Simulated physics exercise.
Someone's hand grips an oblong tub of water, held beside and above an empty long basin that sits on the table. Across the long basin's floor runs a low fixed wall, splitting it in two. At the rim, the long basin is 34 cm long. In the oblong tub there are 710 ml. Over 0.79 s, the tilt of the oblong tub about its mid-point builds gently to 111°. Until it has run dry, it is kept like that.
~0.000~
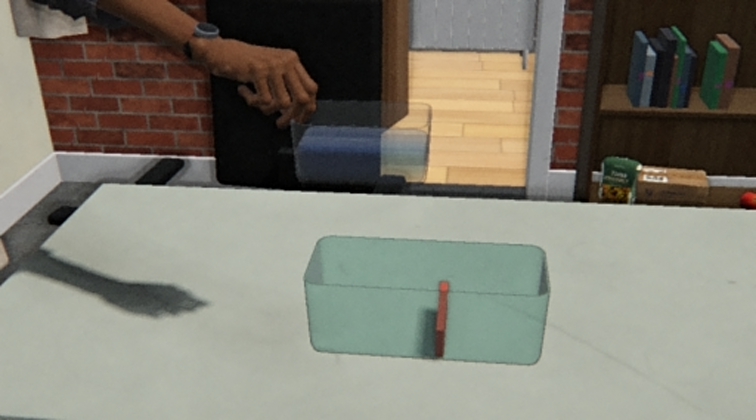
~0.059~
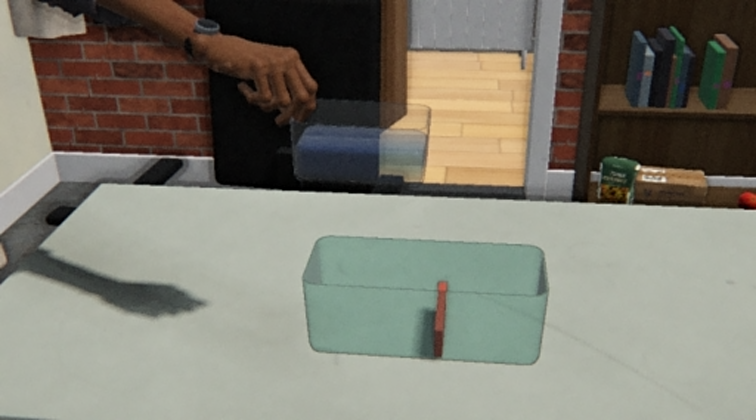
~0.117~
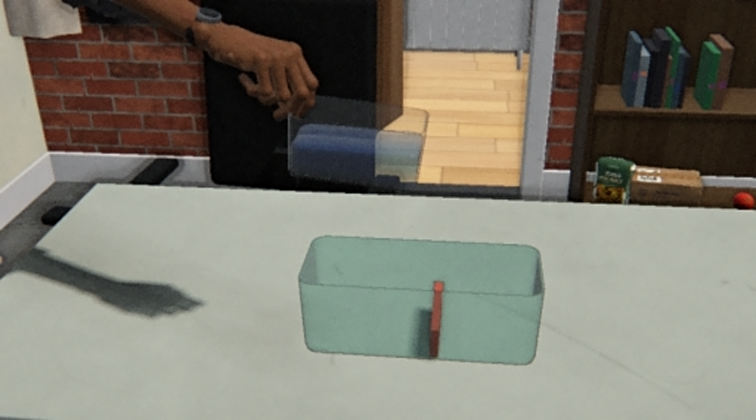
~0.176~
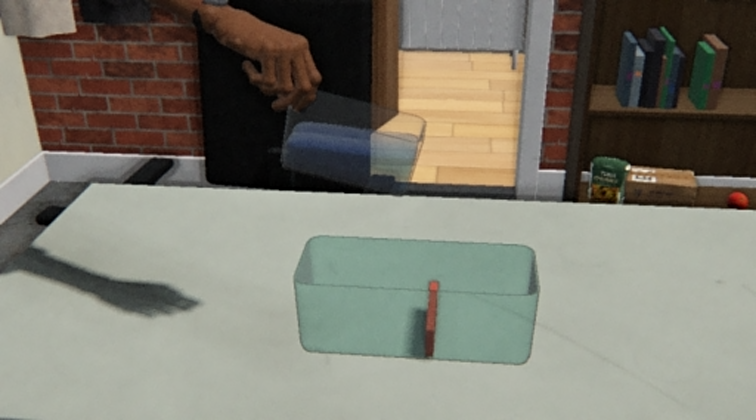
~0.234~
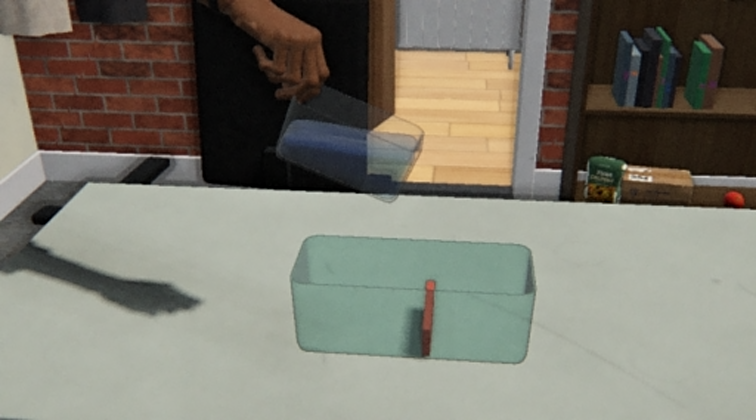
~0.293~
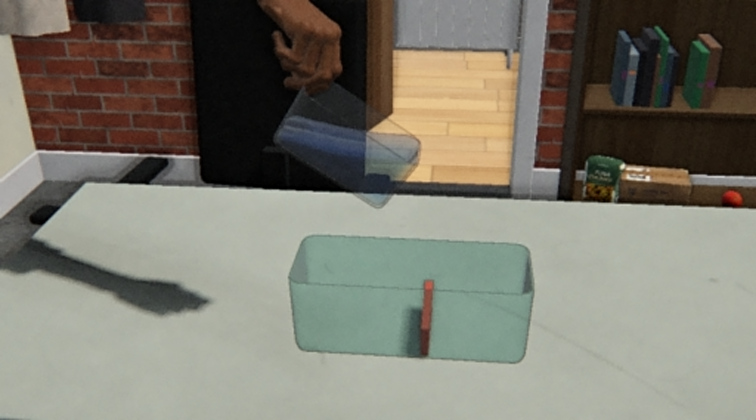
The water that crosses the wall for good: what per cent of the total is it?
It is about 61 per cent of the total.
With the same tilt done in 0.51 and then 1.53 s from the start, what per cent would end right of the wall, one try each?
55 then 70 %.
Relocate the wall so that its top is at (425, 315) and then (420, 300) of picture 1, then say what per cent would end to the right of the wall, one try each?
Around 70 and 80 percent, in that order.
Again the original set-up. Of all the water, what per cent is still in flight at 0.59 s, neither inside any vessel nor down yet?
My guess is roughly 50 %.
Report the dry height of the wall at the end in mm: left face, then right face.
The left side gives some 38 mm, the right side some 24 mm.
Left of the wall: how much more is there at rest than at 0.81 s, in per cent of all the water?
About 14 percent.
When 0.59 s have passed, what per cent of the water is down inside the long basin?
At that time the basin holds about 28 per cent of the liquid.
By 0.59 s the tilt is 95° and 20 per cent is still to pour, 0 is left of the wall and 29 right of it.
By 0.81 s the tilt is 111° and 5 per cent is still to pour, 21 is left of the wall and 62 right of it.
By 1.04 s the tilt is 111° and 0 per cent is still to pour, 33 is left of the wall and 61 right of it.
By 1.29 s the tilt is 111° and 0 per cent is still to pour, 34 is left of the wall and 61 right of it.
At rest 34 per cent lies left of the wall, 61 right of it and 4 outside.
